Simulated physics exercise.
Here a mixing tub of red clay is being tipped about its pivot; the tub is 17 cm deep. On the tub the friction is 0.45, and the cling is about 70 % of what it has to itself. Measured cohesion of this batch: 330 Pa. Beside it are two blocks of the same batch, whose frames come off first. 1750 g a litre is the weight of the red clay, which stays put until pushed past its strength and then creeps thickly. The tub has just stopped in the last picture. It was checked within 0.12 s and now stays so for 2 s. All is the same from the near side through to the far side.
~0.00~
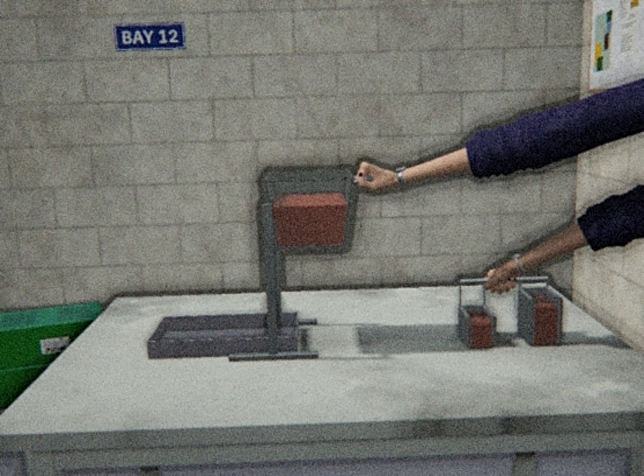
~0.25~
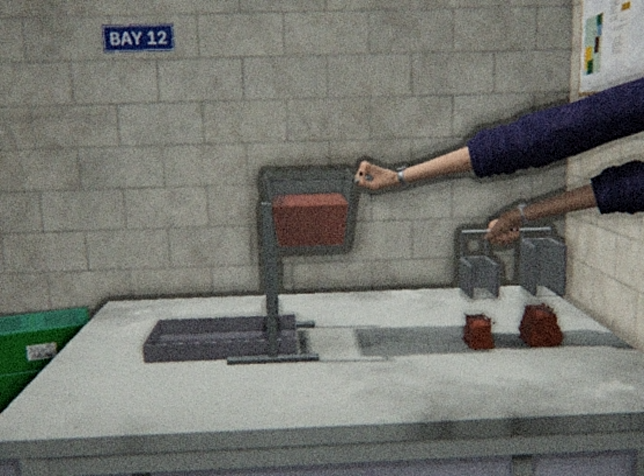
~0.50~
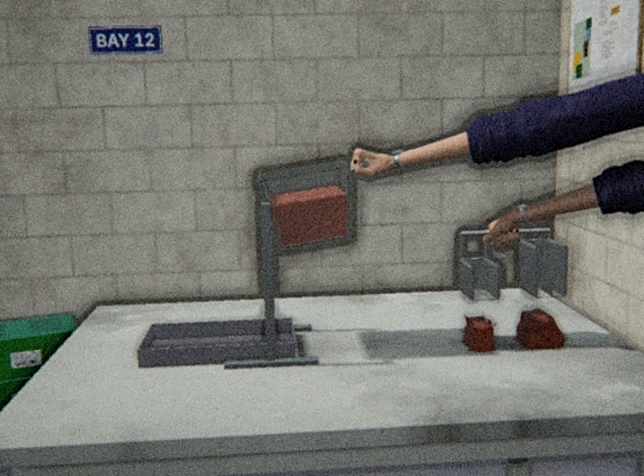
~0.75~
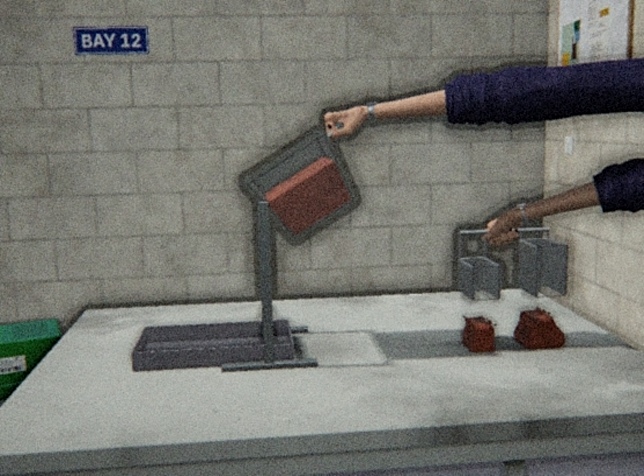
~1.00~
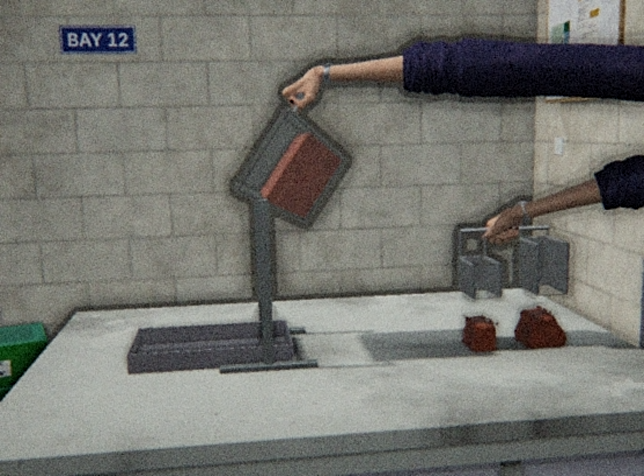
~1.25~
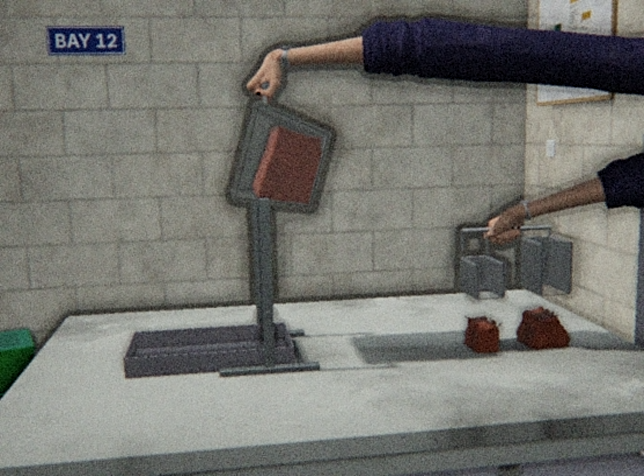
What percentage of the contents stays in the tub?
Near 100 %.
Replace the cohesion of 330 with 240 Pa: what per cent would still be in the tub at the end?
I'd expect about 90 percent.
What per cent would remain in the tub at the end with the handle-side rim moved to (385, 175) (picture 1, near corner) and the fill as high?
Remaining in tub at end: Approx. 65 %.
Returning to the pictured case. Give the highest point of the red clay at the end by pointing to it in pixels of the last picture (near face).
About (303, 144).
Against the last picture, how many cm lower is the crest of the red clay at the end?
About 4 cm.
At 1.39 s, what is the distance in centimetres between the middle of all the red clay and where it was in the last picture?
Something like 2 cm, I'd say.
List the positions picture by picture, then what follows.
In the first picture, handle-side rim at (351, 178), tilt 0 degrees; highest point of the red clay at (308, 205); test blocks 7.3 cm, 11 cm high (left to right).
In the second picture, handle-side rim at (352, 177), tilt 0 degrees; highest point of the red clay at (308, 205); test blocks 7.2 cm, 9.3 cm high (left to right).
In the third picture, handle-side rim at (347, 166), tilt 8 degrees; highest point of the red clay at (342, 194); test blocks 7.2 cm, 8.5 cm high (left to right).
In the fourth picture, handle-side rim at (323, 134), tilt 31 degrees; highest point of the red clay at (331, 162); test blocks 7.2 cm, 8.4 cm high (left to right).
In the fifth picture, handle-side rim at (288, 111), tilt 55 degrees; highest point of the red clay at (310, 134); test blocks 7.2 cm, 8.4 cm high (left to right).
In the sixth picture, handle-side rim at (258, 105), tilt 73 degrees; highest point of the red clay at (284, 127); test blocks 7.2 cm, 8.4 cm high (left to right).
By 1.39 s, the tub is at 74 degrees and holds 100 %.
By 1.56 s, the tub is at 74 degrees and holds 100 %.
By 1.73 s, the tub is at 74 degrees and holds 100 %.
By 1.90 s, the tub is at 74 degrees and holds 100 %.
By 3.25 s, at the end, the tub is at 74 degrees and holds 100 %.
